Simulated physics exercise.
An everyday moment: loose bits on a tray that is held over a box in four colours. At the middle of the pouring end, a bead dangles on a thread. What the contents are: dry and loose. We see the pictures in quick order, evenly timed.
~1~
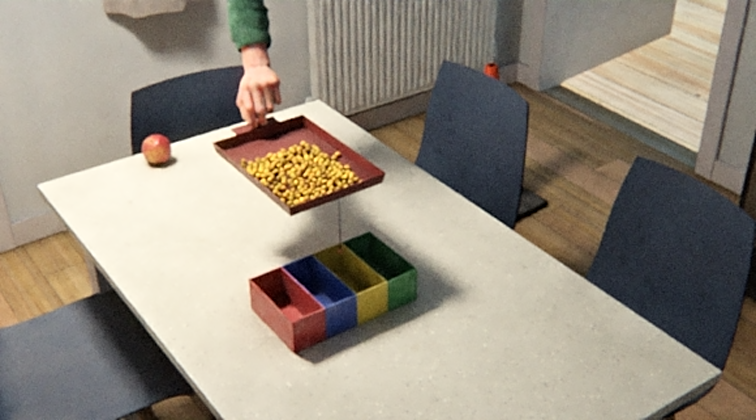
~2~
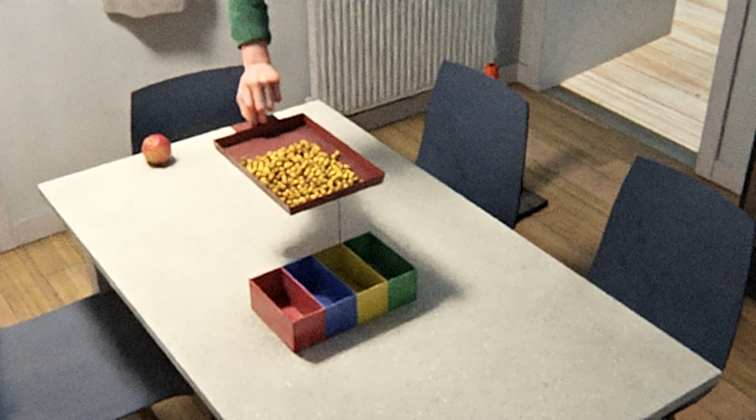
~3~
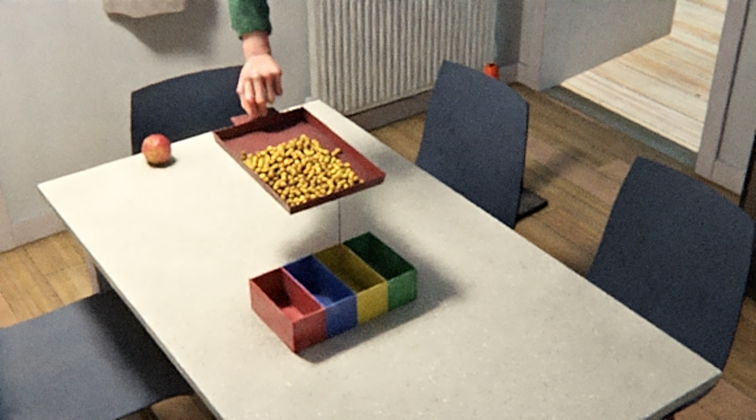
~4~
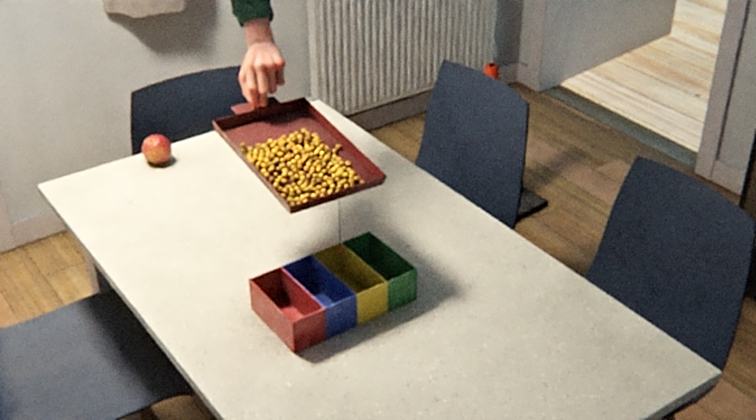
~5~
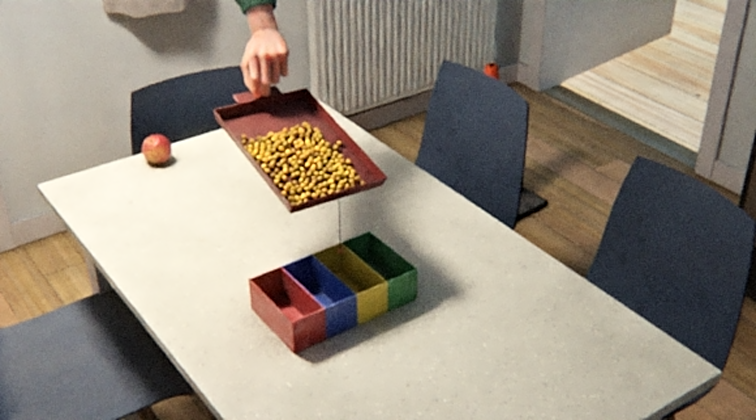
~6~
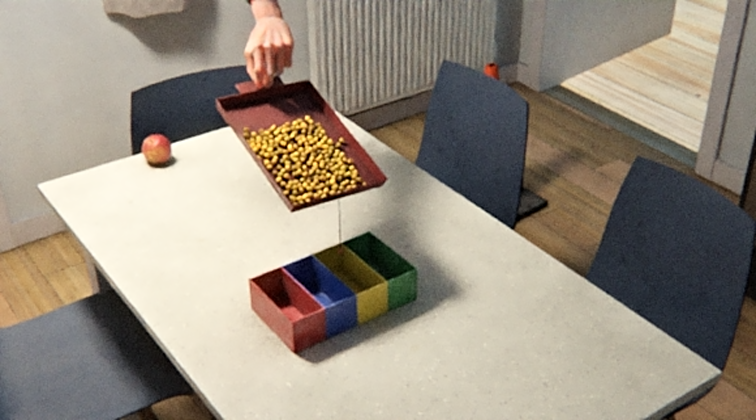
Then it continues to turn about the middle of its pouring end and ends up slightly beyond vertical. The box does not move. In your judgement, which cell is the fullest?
In my judgement the green cell is fullest.
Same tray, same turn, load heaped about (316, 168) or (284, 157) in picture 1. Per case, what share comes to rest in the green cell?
Estimate: 50 % first, 40 % second.
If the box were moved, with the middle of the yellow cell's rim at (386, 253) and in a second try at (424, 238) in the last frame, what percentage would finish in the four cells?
Close to 100 %, followed by close to 70 %.
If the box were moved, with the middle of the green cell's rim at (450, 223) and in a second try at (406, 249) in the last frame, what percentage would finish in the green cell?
Roughly 0% on the first try and 20% on the second.
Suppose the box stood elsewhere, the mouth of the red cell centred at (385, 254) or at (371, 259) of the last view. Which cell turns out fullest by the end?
The first time it is that red cell, and the second time it is red.
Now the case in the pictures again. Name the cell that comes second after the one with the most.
The yellow one.
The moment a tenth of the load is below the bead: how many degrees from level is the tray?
Close to 110 degrees, I reckon.
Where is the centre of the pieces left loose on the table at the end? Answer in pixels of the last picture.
The middle lies near (444, 301).
Soon after the last picture, tray tipped steeply; all on the tray.
A little later, tray tipped past a quarter turn; nearly all on the tray; a small part falling or outside the box.
Later still, tray tipped past a quarter turn; about half in the green cell; about a third in the yellow cell; a small part in the blue cell; a stray few in the red cell; a small part falling or outside the box.
At rest, tray tipped past a quarter turn; about half in the green cell; about a third in the yellow cell; a small part in the blue cell; a stray few in the red cell; a small part outside the box.
